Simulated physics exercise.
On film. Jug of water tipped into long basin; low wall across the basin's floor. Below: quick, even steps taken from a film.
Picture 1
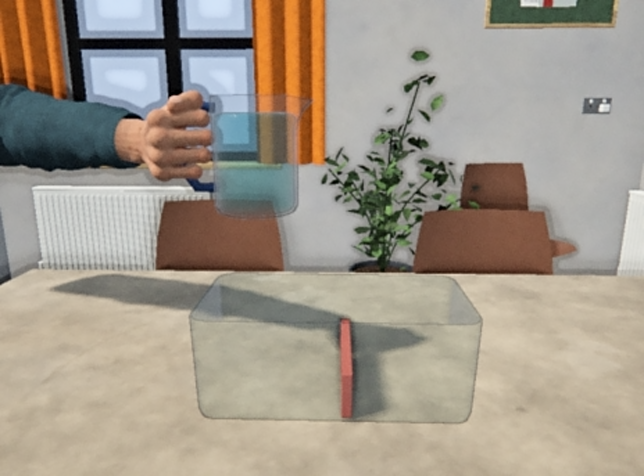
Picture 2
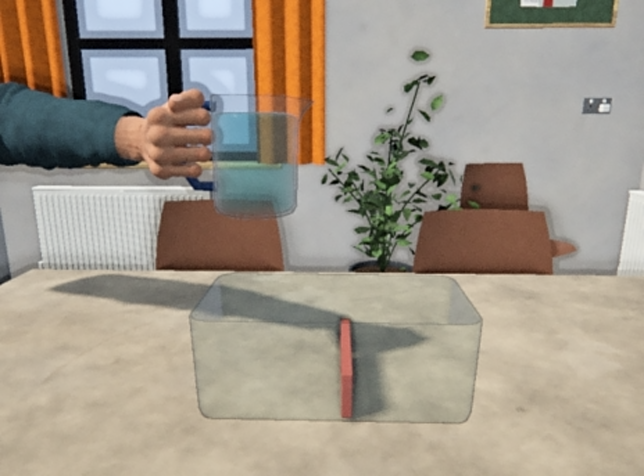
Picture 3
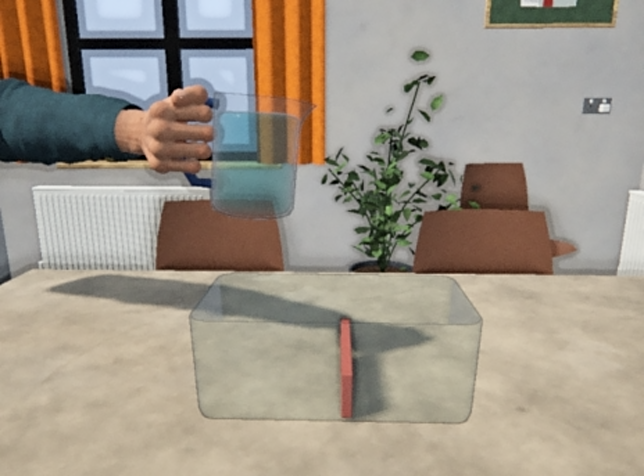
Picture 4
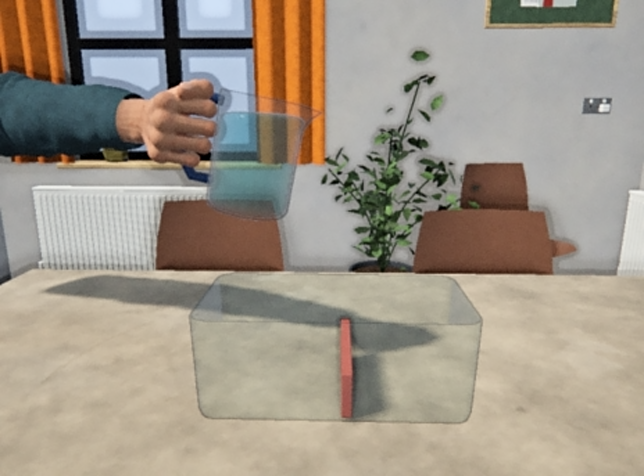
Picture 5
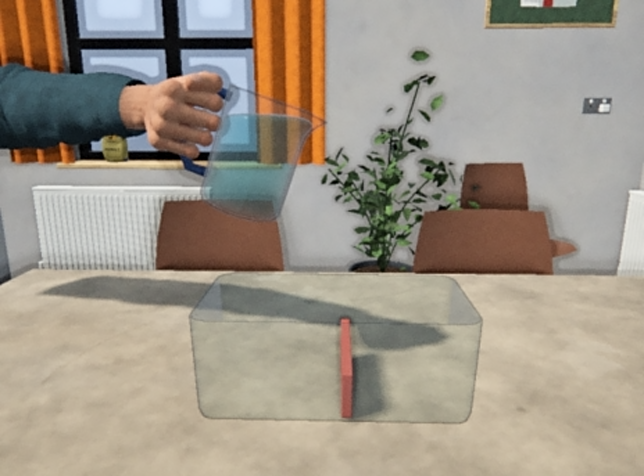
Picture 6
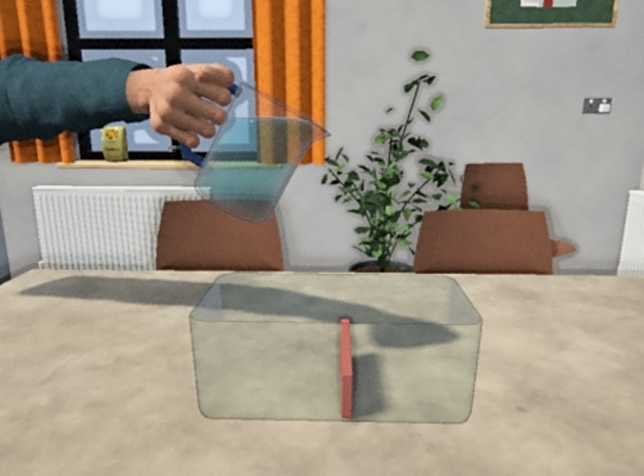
A hand holds a jug of water above a clear basin and gradually tilts it rightward.
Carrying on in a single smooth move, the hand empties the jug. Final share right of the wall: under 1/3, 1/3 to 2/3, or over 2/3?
Larger than two thirds.
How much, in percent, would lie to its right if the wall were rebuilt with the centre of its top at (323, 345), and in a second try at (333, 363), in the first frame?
About 95 % for the first and about 85 % for the second.
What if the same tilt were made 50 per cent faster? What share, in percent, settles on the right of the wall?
I'd say close to 90 per cent.
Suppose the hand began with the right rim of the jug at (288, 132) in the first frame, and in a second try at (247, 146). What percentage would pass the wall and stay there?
First try: About 65 %; second try: About 5 %.
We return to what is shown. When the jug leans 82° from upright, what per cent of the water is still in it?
75 per cent, approximately.
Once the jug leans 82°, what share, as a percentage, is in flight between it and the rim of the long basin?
Airborne fraction: Approx. 20 %.
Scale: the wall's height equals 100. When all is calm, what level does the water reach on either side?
0 % left, 60 % right.
A moment on, the jug is tipped on its side and 73 per cent is still to pour, 0 is left of the wall and 7 right of it.
Next, the jug is tipped on its side and 30 per cent is still to pour, 1 is left of the wall and 46 right of it.
Then the jug is tipped on its side and 9 per cent is still to pour, 2 is left of the wall and 80 right of it.
Later the jug is tipped on its side and 2 per cent is still to pour, 3 is left of the wall and 92 right of it.
At rest 5 per cent lies left of the wall, 94 right of it and 2 outside.
